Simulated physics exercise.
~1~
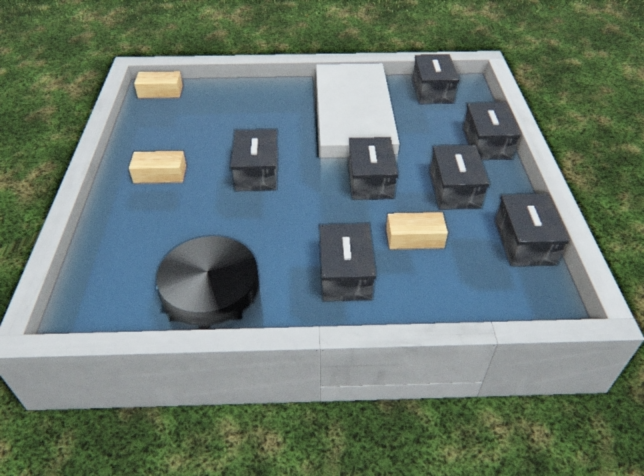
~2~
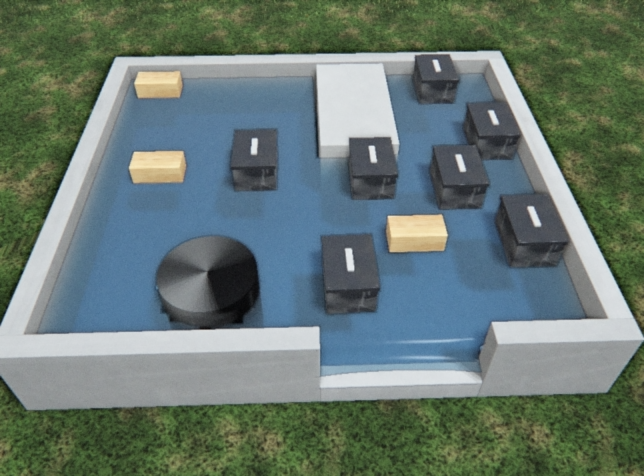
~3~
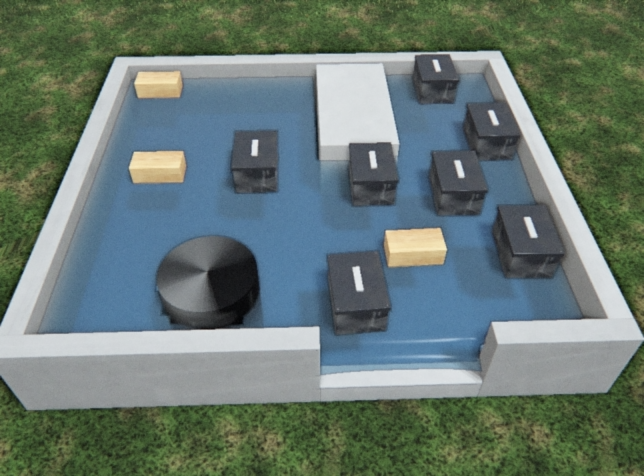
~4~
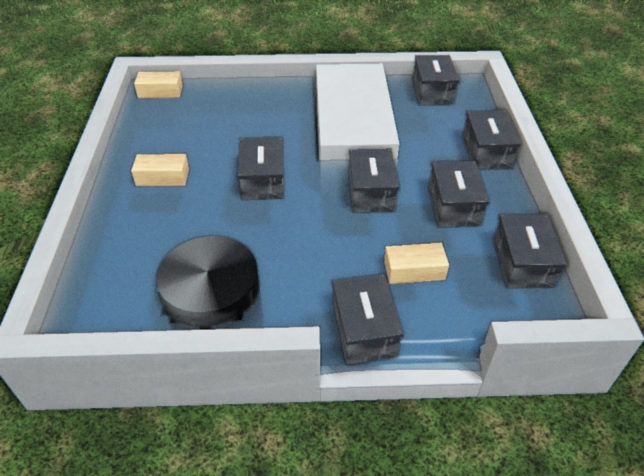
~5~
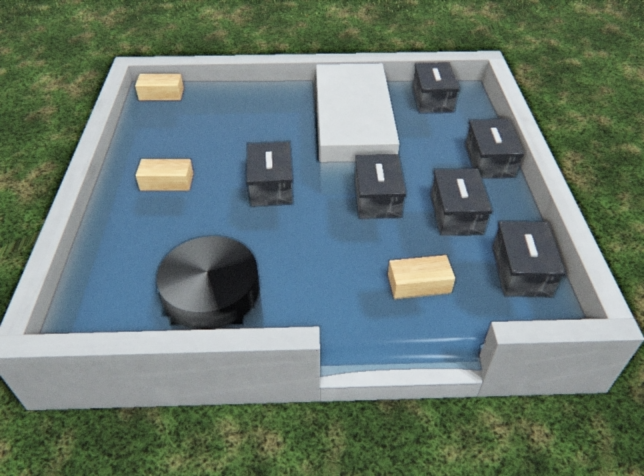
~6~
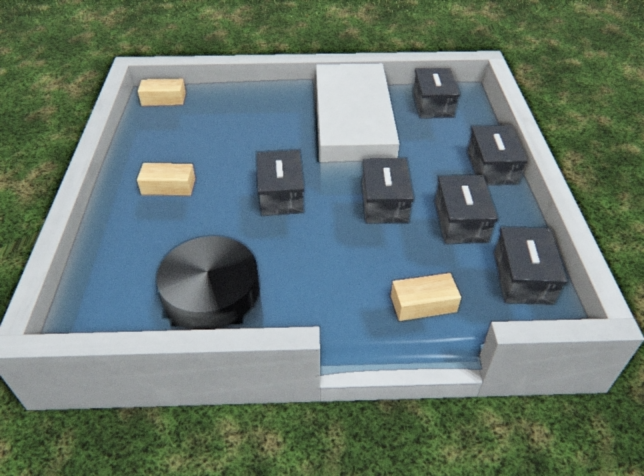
A walled pool of blue water held dark boxes and tan blocks until a gap opened in its front wall; the nearest dark box drifted to the opening and disappeared, while others shifted slightly forward.
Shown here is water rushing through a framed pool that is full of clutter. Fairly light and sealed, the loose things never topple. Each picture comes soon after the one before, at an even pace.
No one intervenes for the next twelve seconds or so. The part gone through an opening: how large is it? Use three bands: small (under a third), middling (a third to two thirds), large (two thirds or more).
Middling.
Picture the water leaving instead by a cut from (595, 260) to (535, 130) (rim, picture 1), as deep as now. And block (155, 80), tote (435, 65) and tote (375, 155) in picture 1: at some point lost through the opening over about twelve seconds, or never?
One by one, that's not lost, not lost, lost.
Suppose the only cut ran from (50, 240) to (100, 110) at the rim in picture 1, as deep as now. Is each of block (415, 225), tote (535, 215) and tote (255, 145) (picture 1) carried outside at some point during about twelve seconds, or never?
Object one: Leaves; object two: Remains; object three: Leaves.
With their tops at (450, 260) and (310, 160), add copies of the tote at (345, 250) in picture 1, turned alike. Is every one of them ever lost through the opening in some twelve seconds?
Following the list, the first is escaping and the second is escaping.
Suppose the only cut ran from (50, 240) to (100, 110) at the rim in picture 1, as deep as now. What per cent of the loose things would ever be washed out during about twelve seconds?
Some 50 per cent.
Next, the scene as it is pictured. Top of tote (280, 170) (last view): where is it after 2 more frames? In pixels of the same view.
Estimated top position: Approximately (302, 185).
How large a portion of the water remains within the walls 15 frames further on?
Close to 66 percent of it stays.
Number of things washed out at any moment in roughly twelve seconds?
4.
A moment on, 2 of 10 are out; 8 afloat.
Next, 2 of 10 are out; 8 afloat.
Later, 2 of 10 are out; 8 afloat.
In the end, 4 of 10 are out; 6 afloat.
